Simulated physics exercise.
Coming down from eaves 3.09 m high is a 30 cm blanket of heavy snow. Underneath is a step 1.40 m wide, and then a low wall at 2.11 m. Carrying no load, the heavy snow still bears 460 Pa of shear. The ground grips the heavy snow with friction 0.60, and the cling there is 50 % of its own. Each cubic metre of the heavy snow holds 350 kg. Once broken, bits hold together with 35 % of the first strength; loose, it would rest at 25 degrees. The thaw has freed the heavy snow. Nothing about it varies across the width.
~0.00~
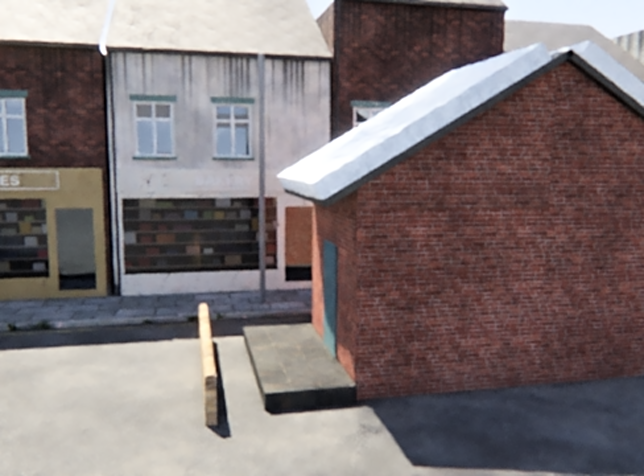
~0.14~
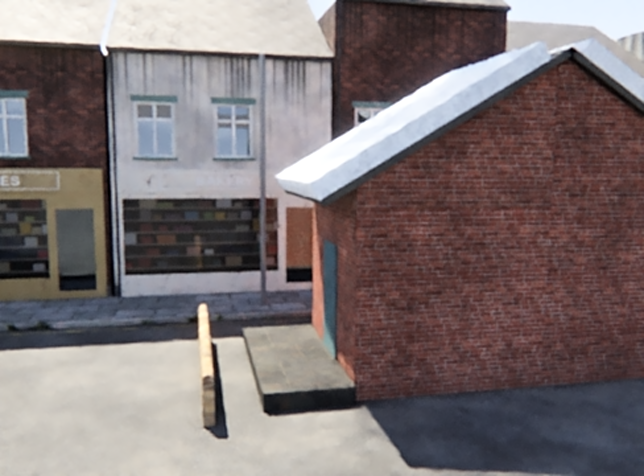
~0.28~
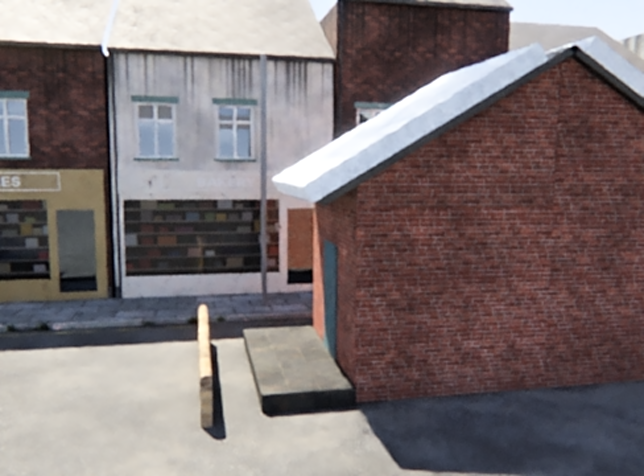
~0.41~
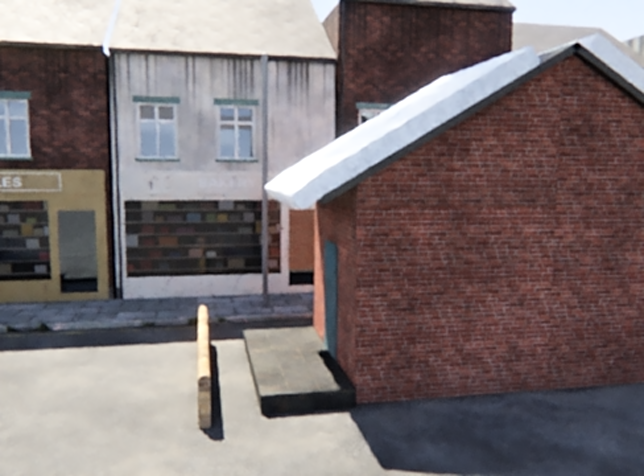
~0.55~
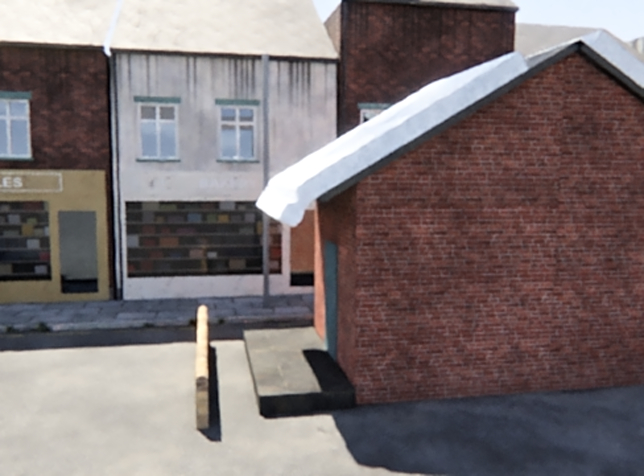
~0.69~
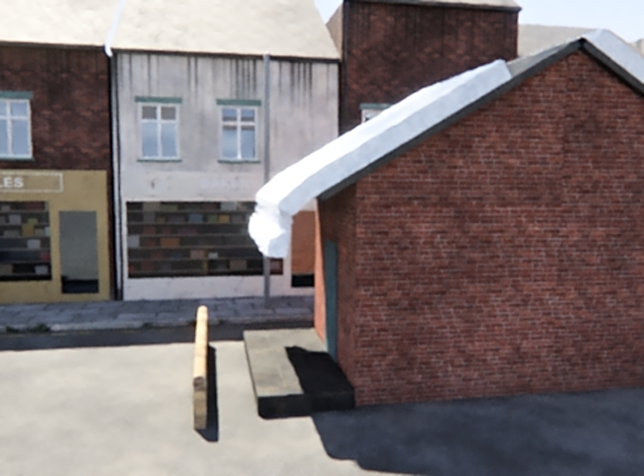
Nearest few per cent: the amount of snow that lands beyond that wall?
Some 69 percent.
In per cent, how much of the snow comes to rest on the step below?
5 per cent or so.
After 1.11 s, 62 % is still on the roof and 0 % is past the low wall.
After 1.61 s, 2 % is still on the roof and 37 % is past the low wall.
After 2.10 s, none is still on the roof and 69 % is past the low wall.
After 2.60 s, none is still on the roof and 69 % is past the low wall.
After 3.20 s, none is still on the roof and 69 % is past the low wall.
